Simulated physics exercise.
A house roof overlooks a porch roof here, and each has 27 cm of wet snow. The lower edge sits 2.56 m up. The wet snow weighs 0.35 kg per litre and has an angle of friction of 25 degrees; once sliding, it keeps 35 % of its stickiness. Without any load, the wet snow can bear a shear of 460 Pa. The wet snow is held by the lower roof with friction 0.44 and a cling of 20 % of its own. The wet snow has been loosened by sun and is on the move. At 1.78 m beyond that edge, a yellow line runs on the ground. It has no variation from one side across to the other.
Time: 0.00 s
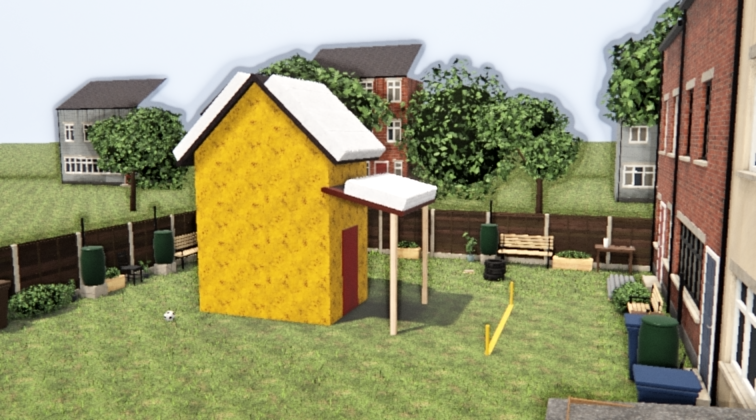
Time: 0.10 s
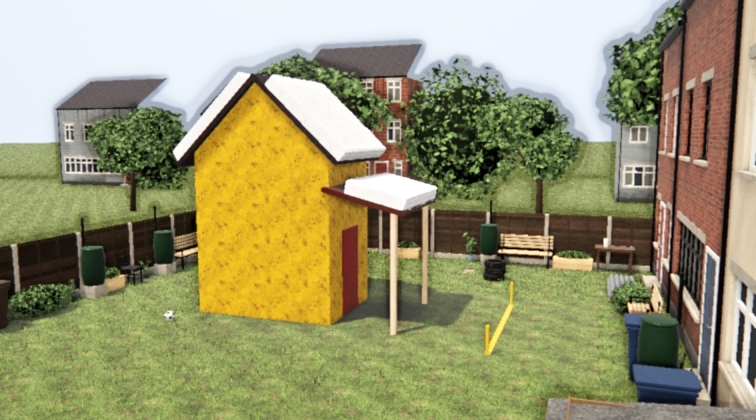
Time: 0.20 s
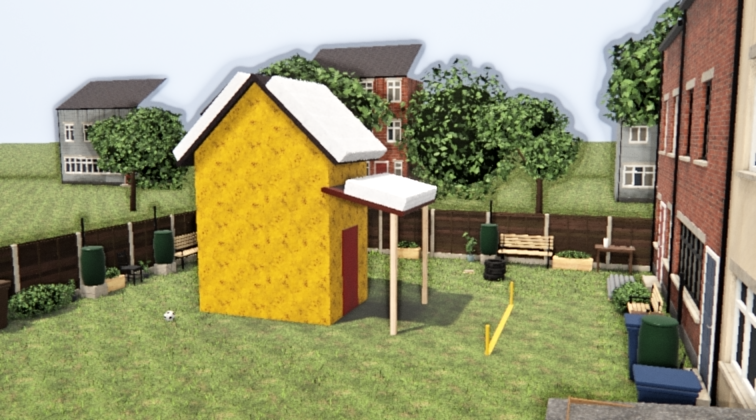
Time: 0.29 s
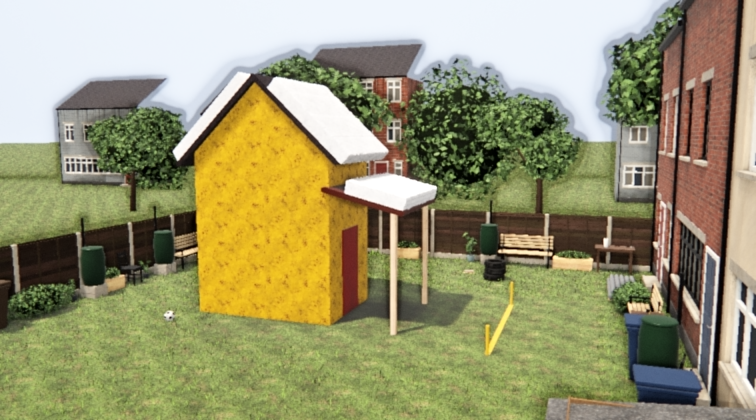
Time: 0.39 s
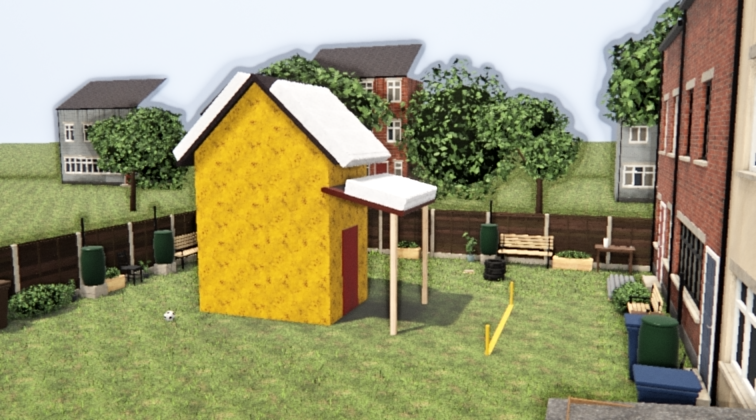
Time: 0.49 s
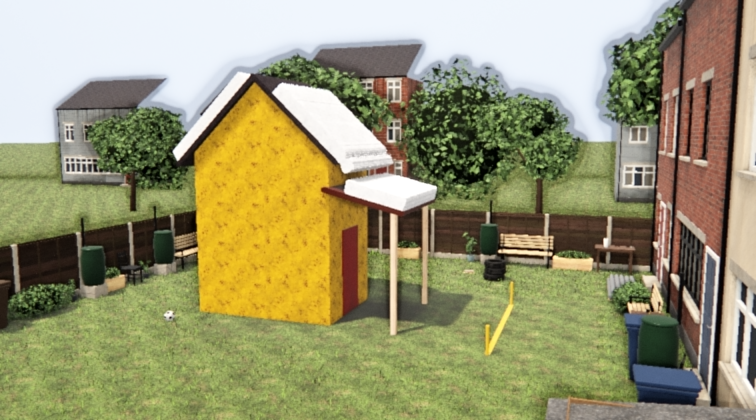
In the video, a thick layer of white snow on the roof of a yellow house slides slowly down the right slope toward the snow-covered porch roof, extending slightly past the roof's lower edge and beginning to crack.
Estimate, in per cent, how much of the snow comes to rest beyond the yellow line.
I would say roughly 4 per cent.
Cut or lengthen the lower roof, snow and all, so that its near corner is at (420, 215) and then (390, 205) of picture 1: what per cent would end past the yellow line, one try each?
I'd expect around 1 percent the first time and around 8 percent the second.
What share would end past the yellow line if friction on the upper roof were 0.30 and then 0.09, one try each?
Roughly 16 per cent first, roughly 30 per cent second.
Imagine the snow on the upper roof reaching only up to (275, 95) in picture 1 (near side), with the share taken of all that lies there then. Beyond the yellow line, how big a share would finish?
Roughly 1 per cent.
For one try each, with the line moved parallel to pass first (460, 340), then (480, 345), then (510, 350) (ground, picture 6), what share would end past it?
About 14 %, 7 %, 2 %.
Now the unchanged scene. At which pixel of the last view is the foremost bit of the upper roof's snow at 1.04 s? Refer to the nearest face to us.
It shows up near (379, 184) in the last picture.
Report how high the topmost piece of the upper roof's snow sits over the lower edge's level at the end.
It ends up some 0.8 m higher than the lower edge.
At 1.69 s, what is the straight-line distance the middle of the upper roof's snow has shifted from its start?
2.0 m.
After 1.04 s, none is below the lower edge and 0 % is past the line.
After 1.69 s, 1 % is below the lower edge and 0 % is past the line.
After 2.35 s, 36 % is below the lower edge and 0 % is past the line.
After 3.00 s, 48 % is below the lower edge and 4 % is past the line.
After 3.90 s, at the end, 48 % is below the lower edge and 4 % is past the line.
